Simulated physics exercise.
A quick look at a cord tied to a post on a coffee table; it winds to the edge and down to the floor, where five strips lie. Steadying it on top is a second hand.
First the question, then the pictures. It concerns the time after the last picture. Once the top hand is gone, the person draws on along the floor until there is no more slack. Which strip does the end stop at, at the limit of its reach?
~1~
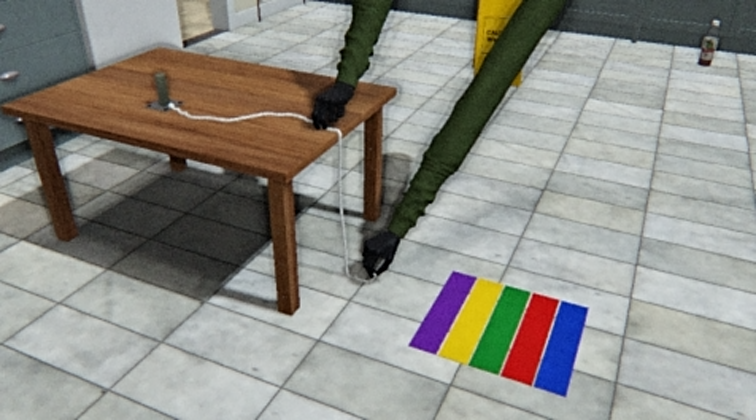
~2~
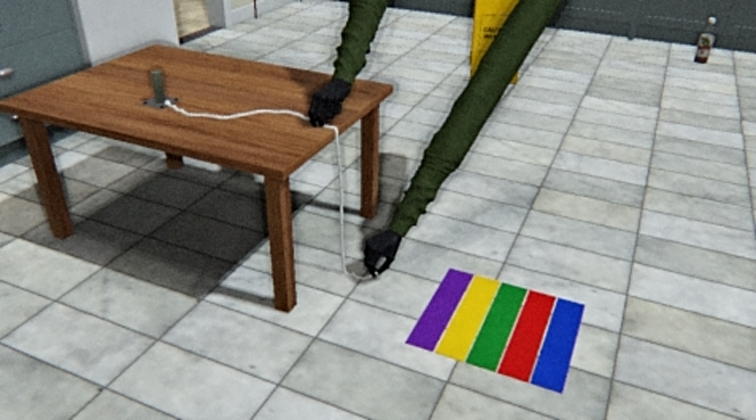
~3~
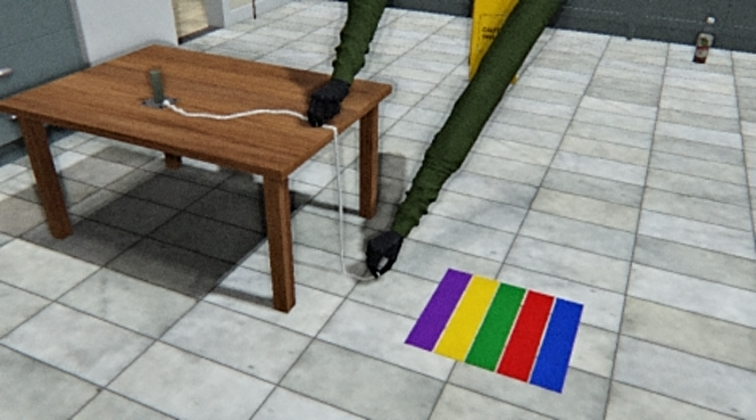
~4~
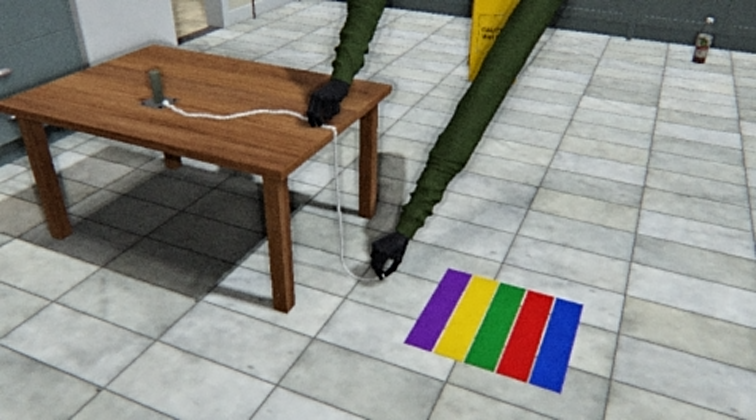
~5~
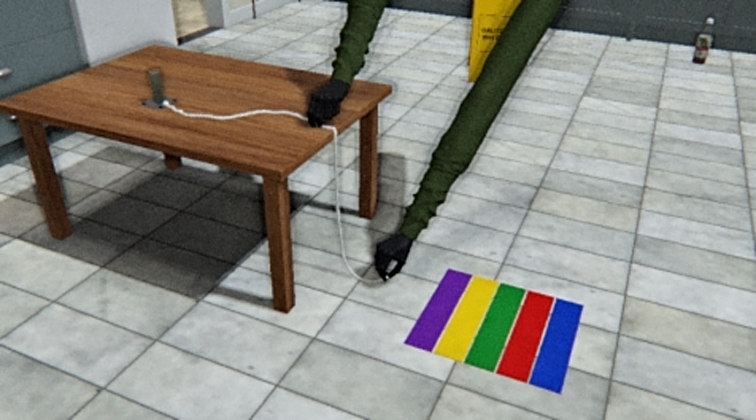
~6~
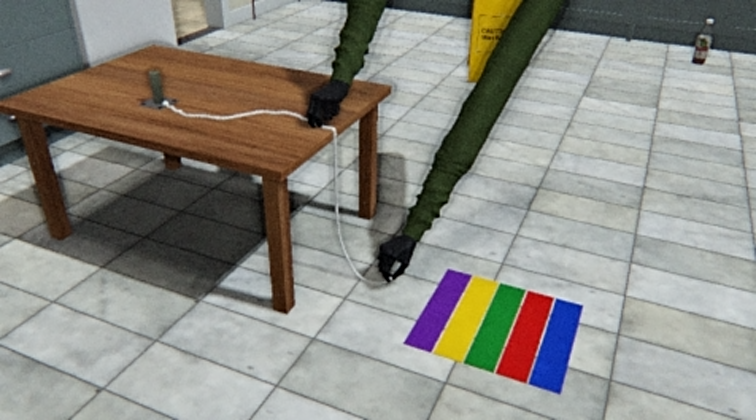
It stops at the green strip.
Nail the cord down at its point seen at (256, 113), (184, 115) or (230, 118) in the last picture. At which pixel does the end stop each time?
Near (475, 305), then (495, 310), then (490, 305).
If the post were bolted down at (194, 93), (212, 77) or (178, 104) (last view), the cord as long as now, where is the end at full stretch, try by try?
Estimated pixels per try: (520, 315); (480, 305); (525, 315).
A little later, end near (442, 293); over purple.
Next, end near (479, 304); over yellow.
When it is tight, end near (502, 310); over green. It halts on the green strip.
